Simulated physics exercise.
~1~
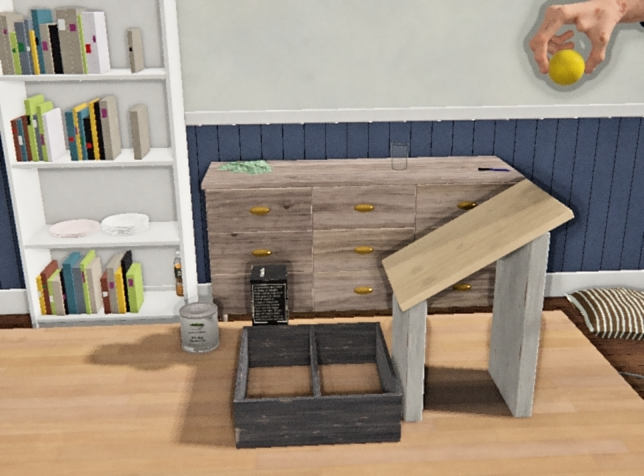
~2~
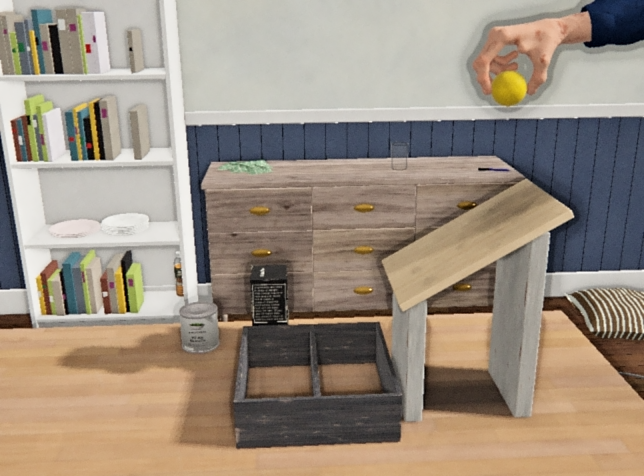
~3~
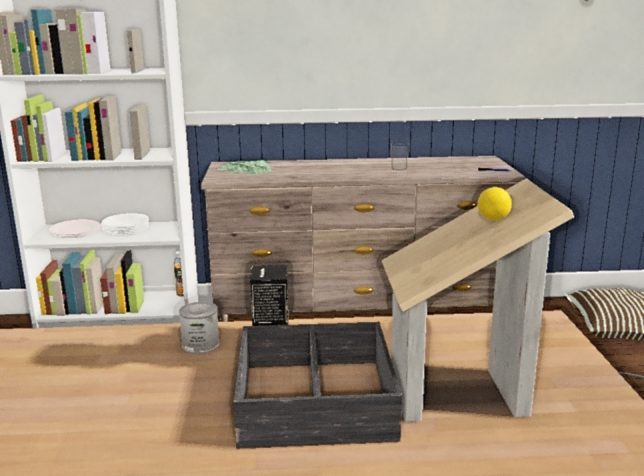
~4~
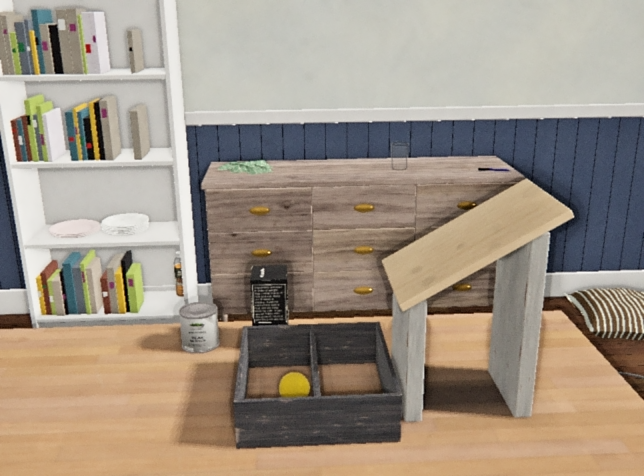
In a room with a bookshelf, a wooden dresser and blue wall panelling, a fixed camera looks slightly down on a wooden tabletop. A slanted board on grey supports stands at the right, sloping down to the left towards a dark tray with two bays, while a pale tin and a black carton stand behind the tray. A hand at the upper right holds a yellow lemon and carries it left above the board. The hand lets go and withdraws as the lemon drops onto the upper slope. The lemon travels down leftward and ends in the tray's left bay, farther from the board, with the tin and carton unmoved.
